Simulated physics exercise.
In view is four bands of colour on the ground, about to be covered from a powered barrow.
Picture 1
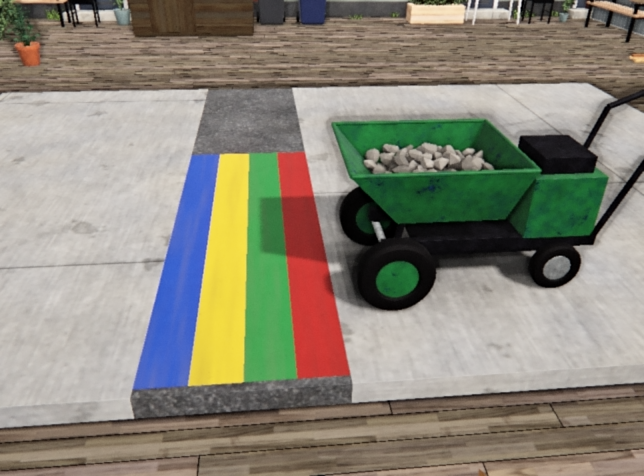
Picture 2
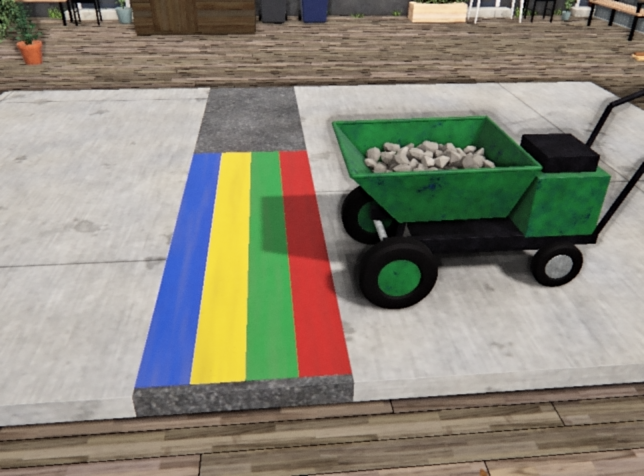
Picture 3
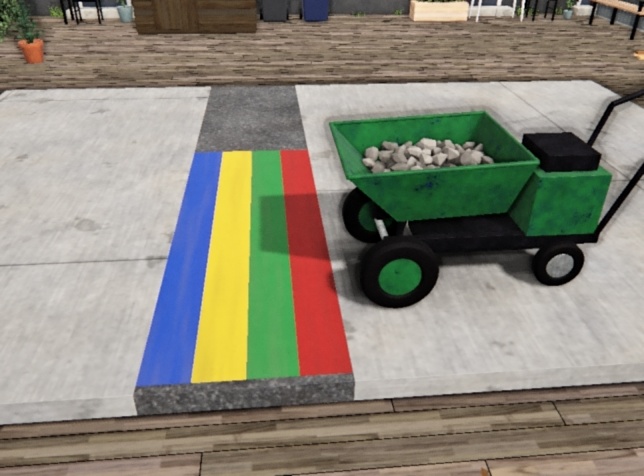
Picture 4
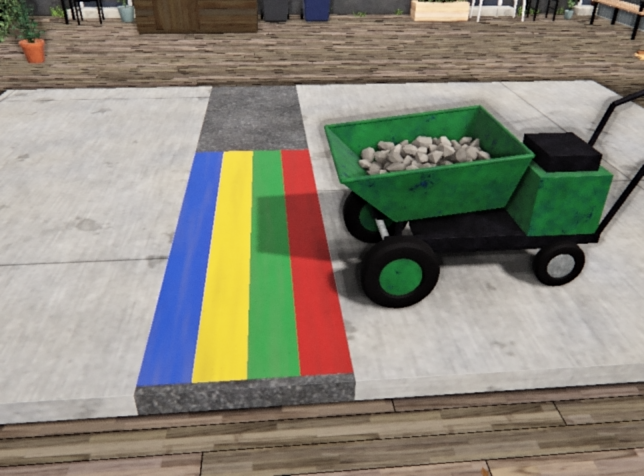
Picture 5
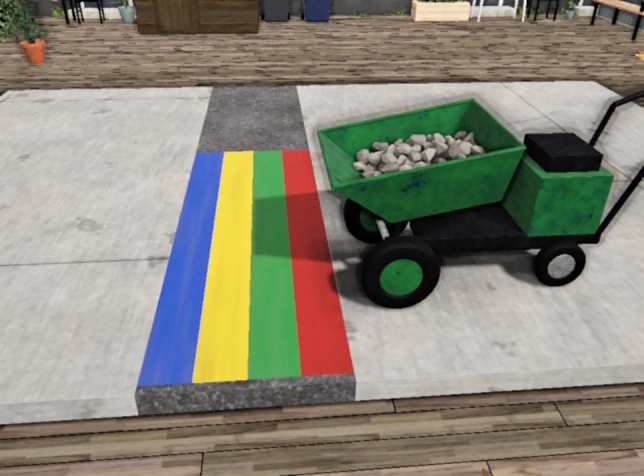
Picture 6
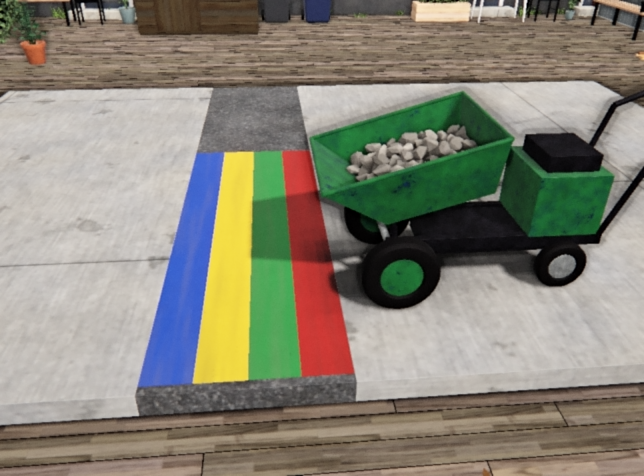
In the video, a green powered barrow loaded with broken stones stands to the right of blue, yellow, green and red ground stripes, and its skip starts level, then gradually tilts down toward the left while the wheels stay in place.
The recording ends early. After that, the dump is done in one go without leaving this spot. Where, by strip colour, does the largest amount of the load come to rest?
On the yellow strip.
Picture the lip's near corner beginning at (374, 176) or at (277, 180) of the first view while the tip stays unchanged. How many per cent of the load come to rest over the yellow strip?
It works out to 30 per cent in the first case and 0 per cent in the second.
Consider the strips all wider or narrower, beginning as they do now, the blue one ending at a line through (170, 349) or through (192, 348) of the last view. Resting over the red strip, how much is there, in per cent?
First some 0, then 0 per cent.
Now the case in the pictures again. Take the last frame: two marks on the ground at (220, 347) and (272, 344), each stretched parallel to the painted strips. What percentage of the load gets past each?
In order: 40 per cent, then 80 per cent.
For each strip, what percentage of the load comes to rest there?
Here's the split: Red strip gets 0 %, green strip 25 %, yellow strip 35 %, blue strip 20 %.
Just after the last frame, skip tipped steeply; every one in the skip.
A moment on, skip tipped right over; the larger part in the skip; about a tenth over the green strip; about a tenth over the yellow strip.
Further on, skip tipped right over; roughly a quarter in the skip; roughly a quarter over the green strip; roughly a third over the yellow strip; roughly a quarter over the blue strip; about a tenth off the paint.
When it is over, skip tipped right over; roughly a quarter in the skip; not one over the red strip; roughly a quarter over the green strip; roughly a third over the yellow strip; roughly a quarter over the blue strip; about a tenth off the paint.
